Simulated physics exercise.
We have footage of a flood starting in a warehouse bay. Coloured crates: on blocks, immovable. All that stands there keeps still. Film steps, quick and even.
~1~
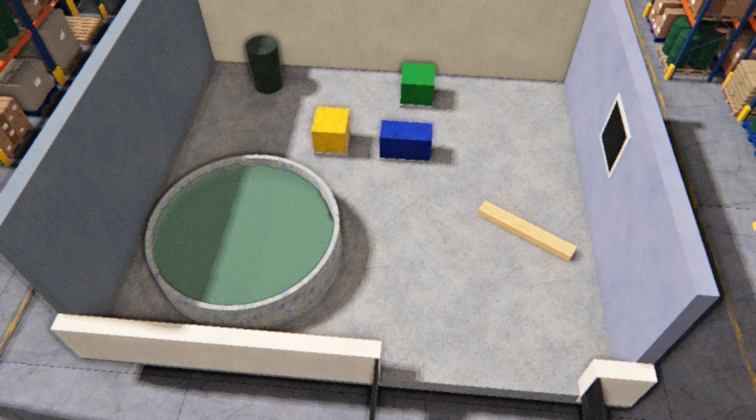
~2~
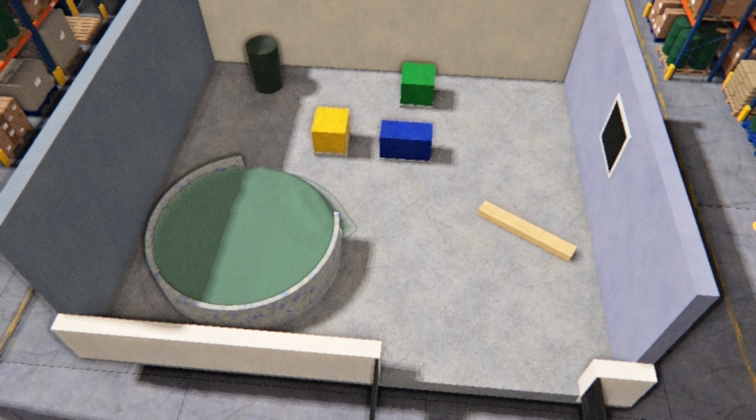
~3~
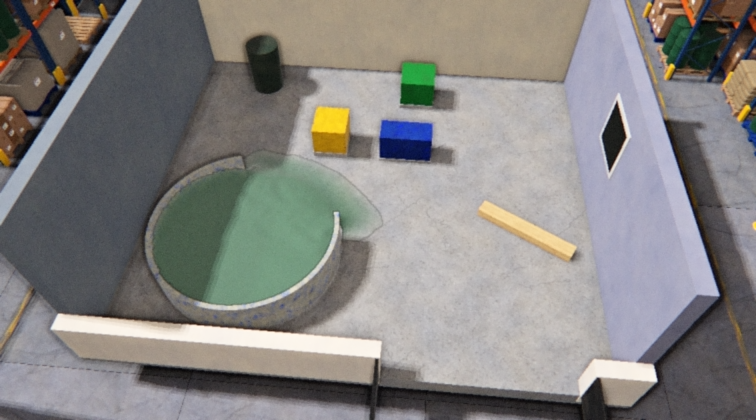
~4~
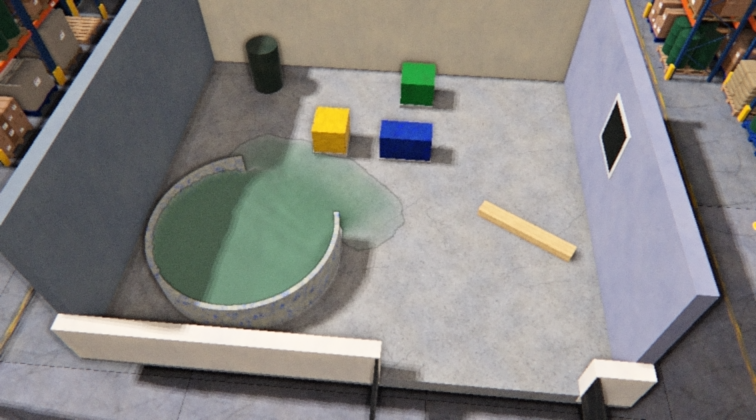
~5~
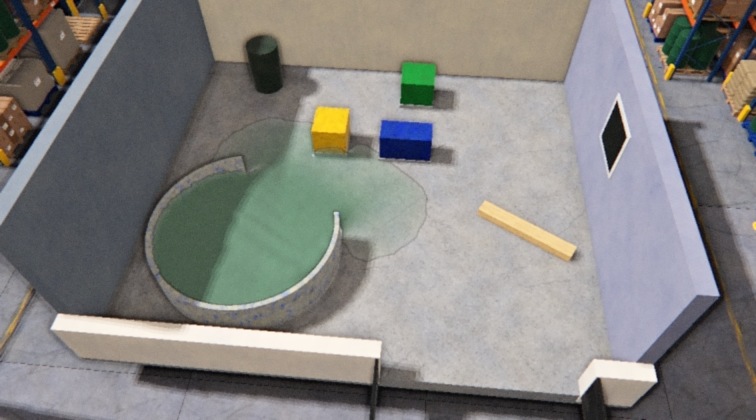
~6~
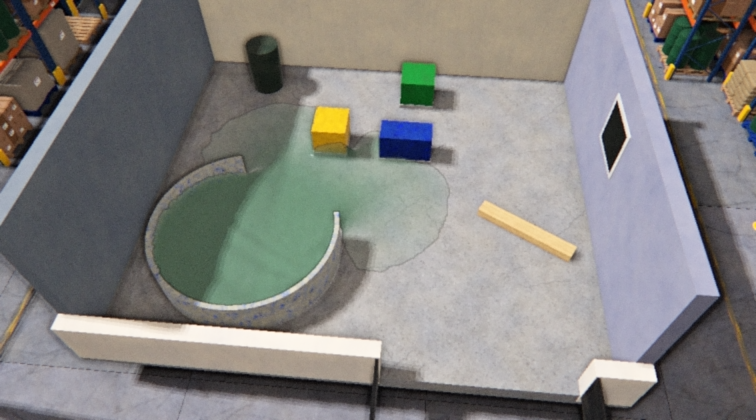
The clip shows a round walled pool of green water in a warehouse bay; a section of its far side opens, and water pours out and spreads across the floor around the yellow crate and toward the blue one.
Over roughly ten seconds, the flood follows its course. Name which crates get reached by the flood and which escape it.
As I see it, the green crate is lapped by the water. The yellow crate is lapped by the water. The blue crate is lapped by the water.
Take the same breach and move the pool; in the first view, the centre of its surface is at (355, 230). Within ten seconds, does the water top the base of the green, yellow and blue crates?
Taking each in turn, the green one gets flooded, the yellow one gets flooded and the blue one gets flooded.
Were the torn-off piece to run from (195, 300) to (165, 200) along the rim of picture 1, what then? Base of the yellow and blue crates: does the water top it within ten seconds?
My take: The yellow crate stays clear, while the blue crate gets flooded.
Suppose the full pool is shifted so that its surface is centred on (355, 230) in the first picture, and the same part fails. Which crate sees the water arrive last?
Last: The green one.
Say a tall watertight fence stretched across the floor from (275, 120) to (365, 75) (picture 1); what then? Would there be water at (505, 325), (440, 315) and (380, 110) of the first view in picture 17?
As listed: Dry, clear, flooded.
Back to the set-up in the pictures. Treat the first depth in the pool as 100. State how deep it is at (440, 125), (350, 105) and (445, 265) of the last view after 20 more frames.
I'd say around 4 per cent, then 14 per cent, then 2 per cent.
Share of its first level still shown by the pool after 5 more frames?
Around 68 percent.
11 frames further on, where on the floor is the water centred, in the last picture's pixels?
Roughly (312, 194).
A moment on, water covers 35 % of the floor; the green crate water round its plinth, the yellow crate water round its plinth, the blue crate water round its plinth.
Next, water covers 45 % of the floor; the green crate water round its plinth, the yellow crate water round its plinth, the blue crate water round its plinth.
Then, water covers 65 % of the floor; the green crate water round its plinth, the yellow crate water round its plinth, the blue crate water round its plinth.
Later, water covers 80 % of the floor; the green crate water round its plinth, the yellow crate water round its plinth, the blue crate water round its plinth.
In the end, water covers 100 % of the floor; the green crate was topped, the yellow crate was topped, the blue crate was topped.
